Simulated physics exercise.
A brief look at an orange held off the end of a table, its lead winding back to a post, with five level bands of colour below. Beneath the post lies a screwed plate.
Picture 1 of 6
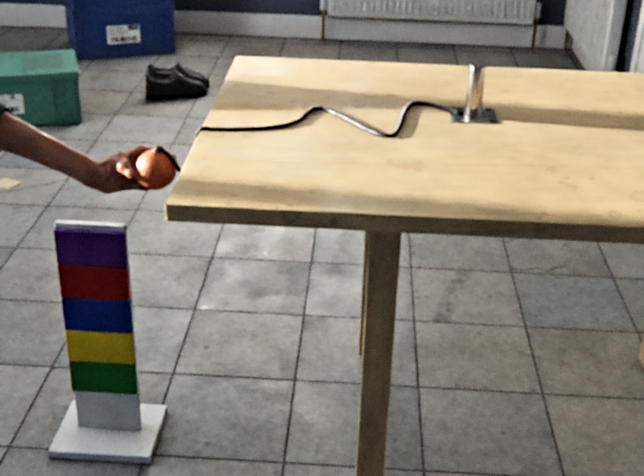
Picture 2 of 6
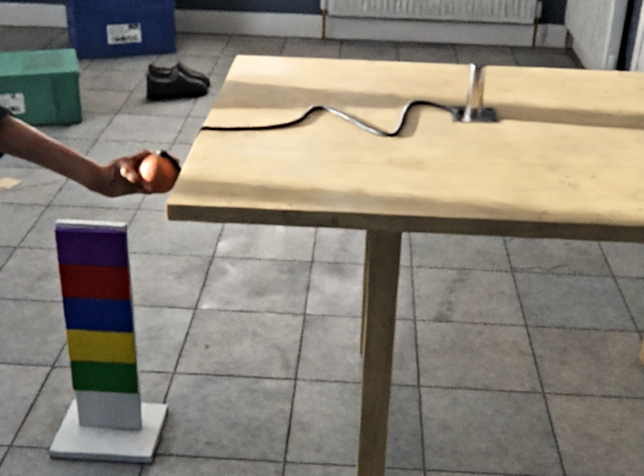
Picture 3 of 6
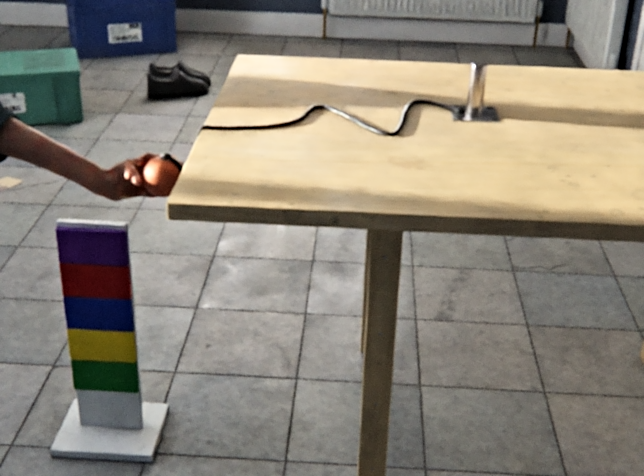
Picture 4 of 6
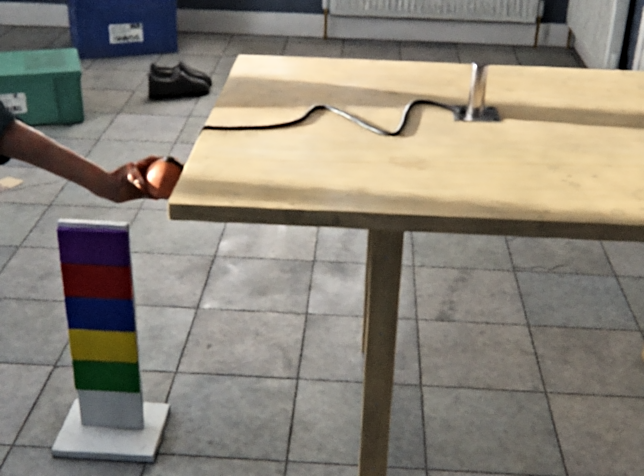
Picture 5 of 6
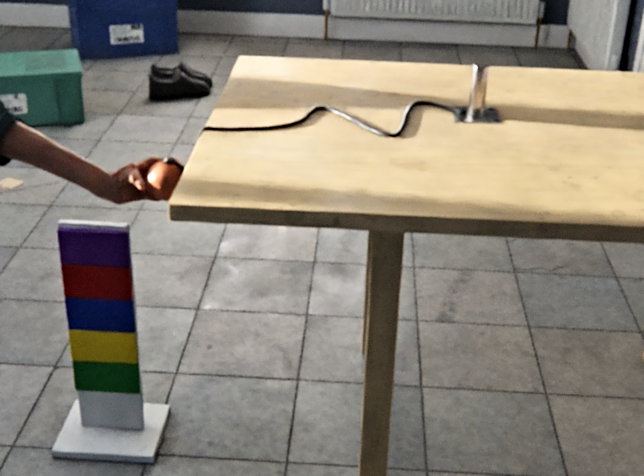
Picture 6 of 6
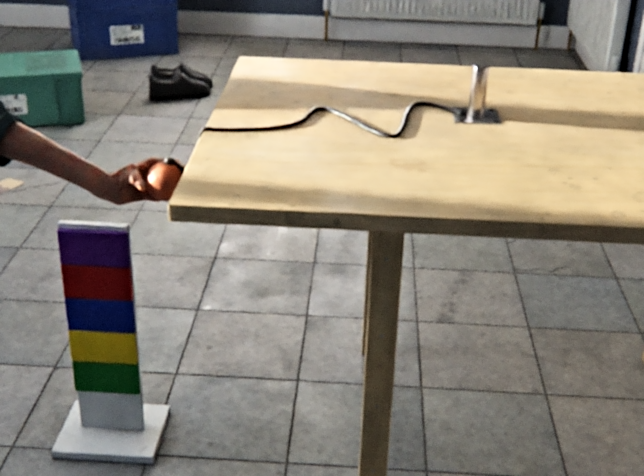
At the table's left end, a hand holding an orange ball shifts slightly right.
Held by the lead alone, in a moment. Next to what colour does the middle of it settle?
Next to yellow.
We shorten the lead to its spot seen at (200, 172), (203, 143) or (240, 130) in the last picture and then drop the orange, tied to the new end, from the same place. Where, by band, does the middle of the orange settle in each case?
Results, first to last: Blue; red; purple.
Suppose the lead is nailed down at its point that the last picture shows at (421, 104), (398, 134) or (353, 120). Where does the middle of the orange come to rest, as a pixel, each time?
Near (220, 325), (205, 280) and (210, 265).
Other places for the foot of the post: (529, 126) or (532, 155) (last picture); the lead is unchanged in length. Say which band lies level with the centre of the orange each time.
Case by case: Blue, then blue.
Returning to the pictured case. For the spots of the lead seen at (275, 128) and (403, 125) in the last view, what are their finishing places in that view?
In that view they reach (211, 198) and (344, 117).
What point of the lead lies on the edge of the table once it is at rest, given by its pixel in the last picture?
You'd find it at roughly (323, 109).
Early on, orange near (189, 338); level with yellow.
Midway, orange near (240, 339); level with yellow.
Near the end, orange near (205, 345); level with yellow.
Finally, orange near (219, 344); level with yellow. Its centre hangs level with the yellow band.
